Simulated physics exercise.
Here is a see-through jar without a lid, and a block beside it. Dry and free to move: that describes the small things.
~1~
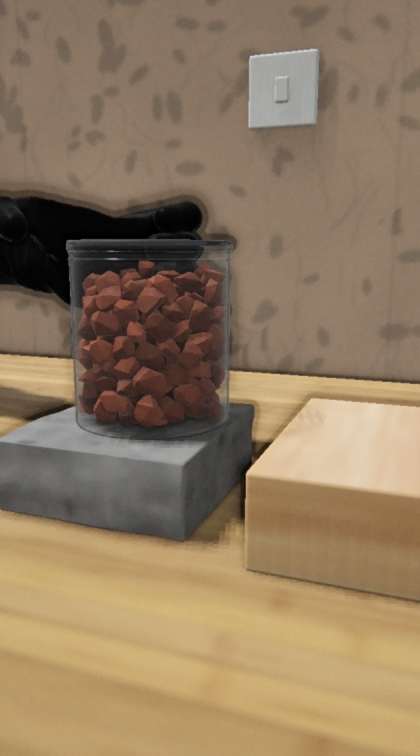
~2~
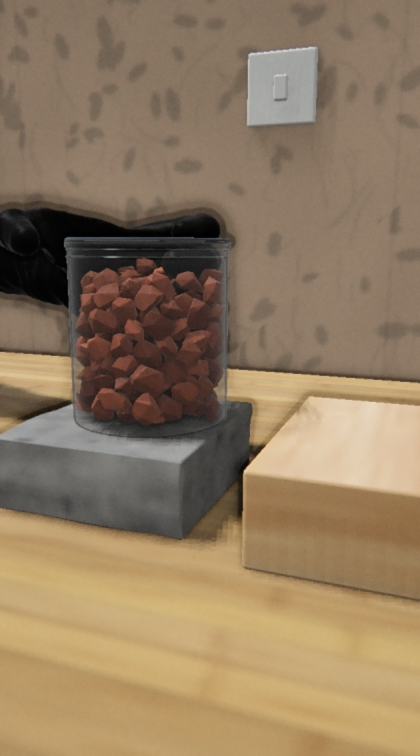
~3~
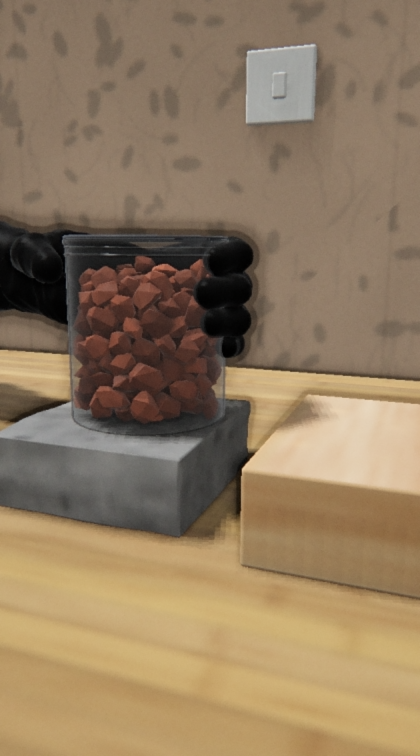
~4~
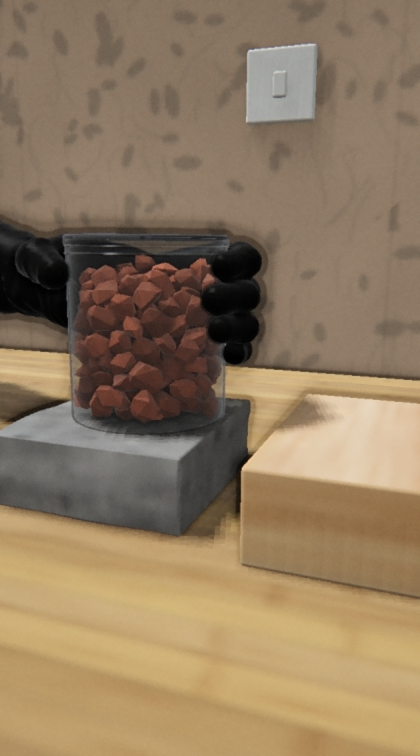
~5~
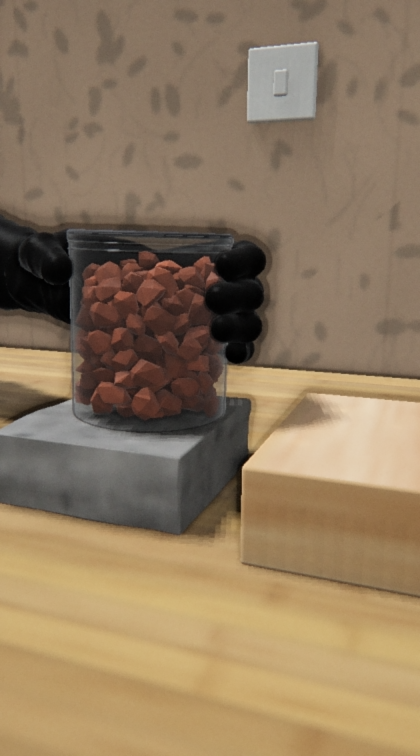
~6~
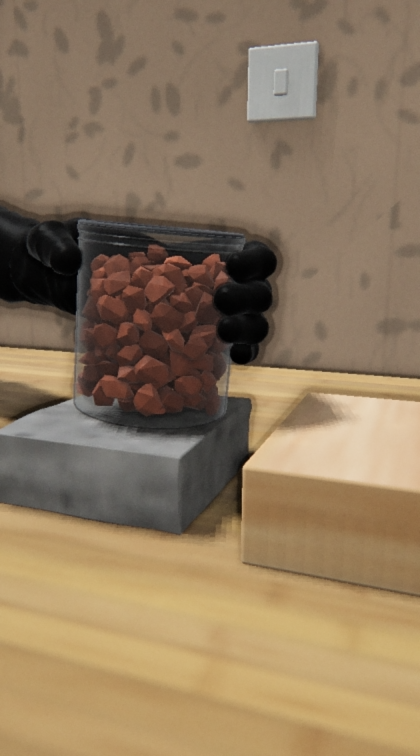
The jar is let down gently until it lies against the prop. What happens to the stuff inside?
Jar contents: Partly lost.
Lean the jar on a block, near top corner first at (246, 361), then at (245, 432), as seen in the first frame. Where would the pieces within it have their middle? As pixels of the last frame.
Final centres, last view - around (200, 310) first, around (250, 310) second.
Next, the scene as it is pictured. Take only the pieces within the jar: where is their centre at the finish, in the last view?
The centre sits close to (292, 350).
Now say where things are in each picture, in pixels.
In the first frame, jar at (152, 332), nearly full of bits of crushed brick; block at (410, 485), its top about level with the jar's foot.
In the second frame, jar at (150, 330), upright; rim at (222, 241); top of the contents at (154, 288).
In the third frame, jar at (148, 327), upright; rim at (221, 239); block at (405, 481).
In the fourth frame, jar at (148, 327), upright; rim at (221, 238); top of the contents at (152, 285).
In the fifth frame, jar at (151, 324), upright; rim at (226, 237); block at (405, 479).
In the sixth frame, jar at (157, 319), leaning 5°; rim at (238, 237); block at (406, 479), its top about level with the jar's foot.
Then, 0.70 s past the last view, the jar leans 43°; everything is still inside.
Then, 1.32 s past the last view, the jar leans 77°; everything is still inside.
Then, 1.84 s past the last view, the jar rests on the block at 83°; a small part of the bits of crushed brick out of it.
Finally, the jar rests on the block at 83°; a small part of the bits of crushed brick out of it.
